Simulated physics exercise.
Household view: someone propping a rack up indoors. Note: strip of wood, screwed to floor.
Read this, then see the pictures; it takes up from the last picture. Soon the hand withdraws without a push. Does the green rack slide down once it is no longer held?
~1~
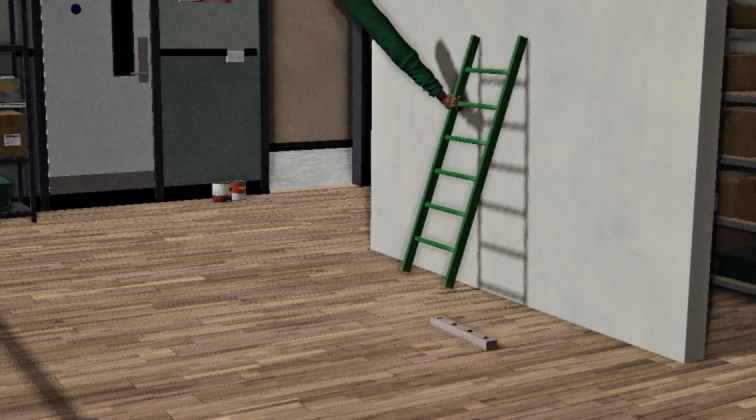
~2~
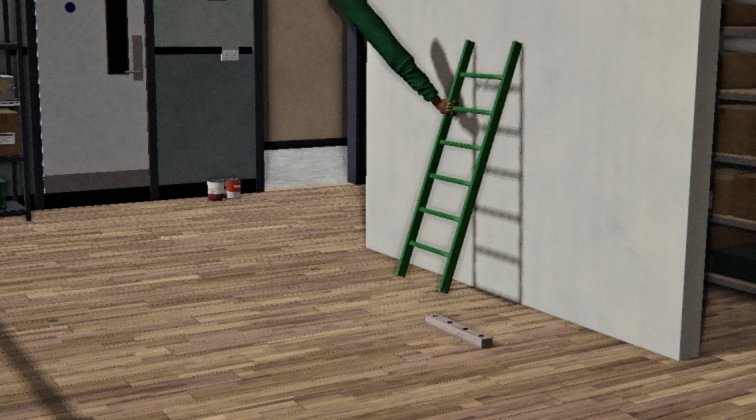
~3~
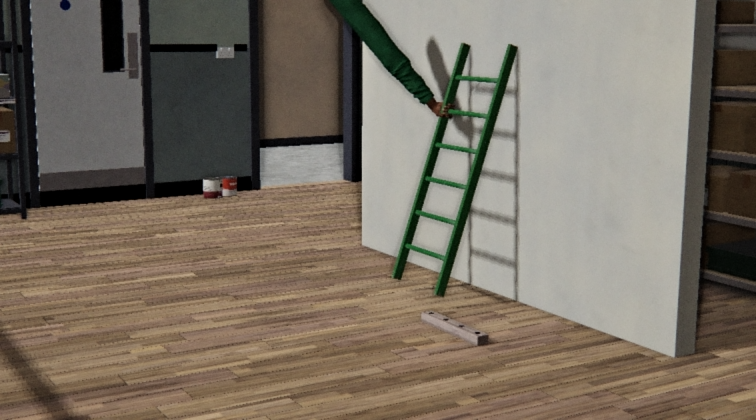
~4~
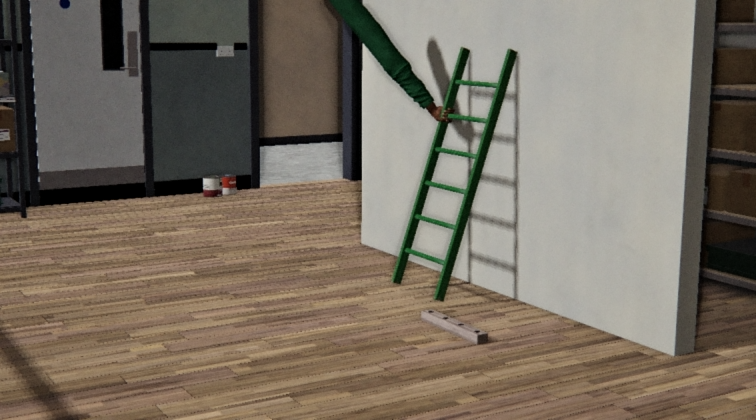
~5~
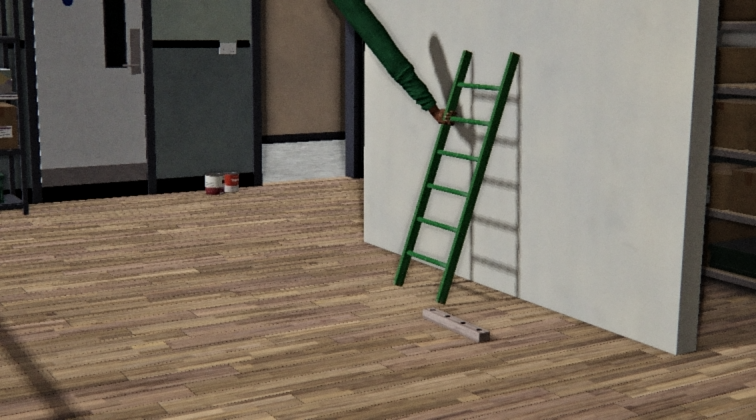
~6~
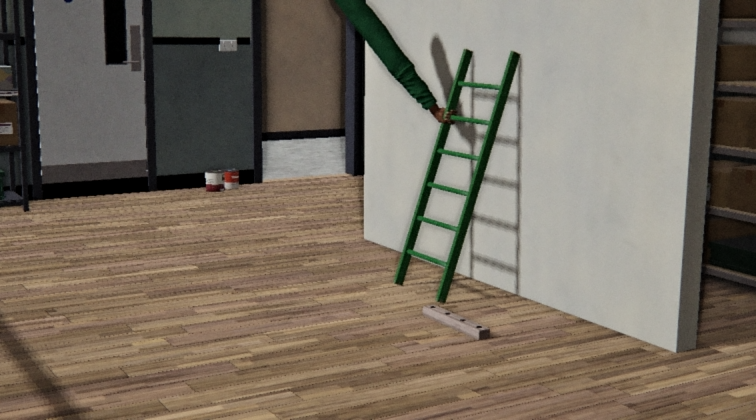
No, it holds.
Then, 0.26 s on from there, green rack at rest near (455, 172).
In the end, the green rack holds its place, near (455, 172).
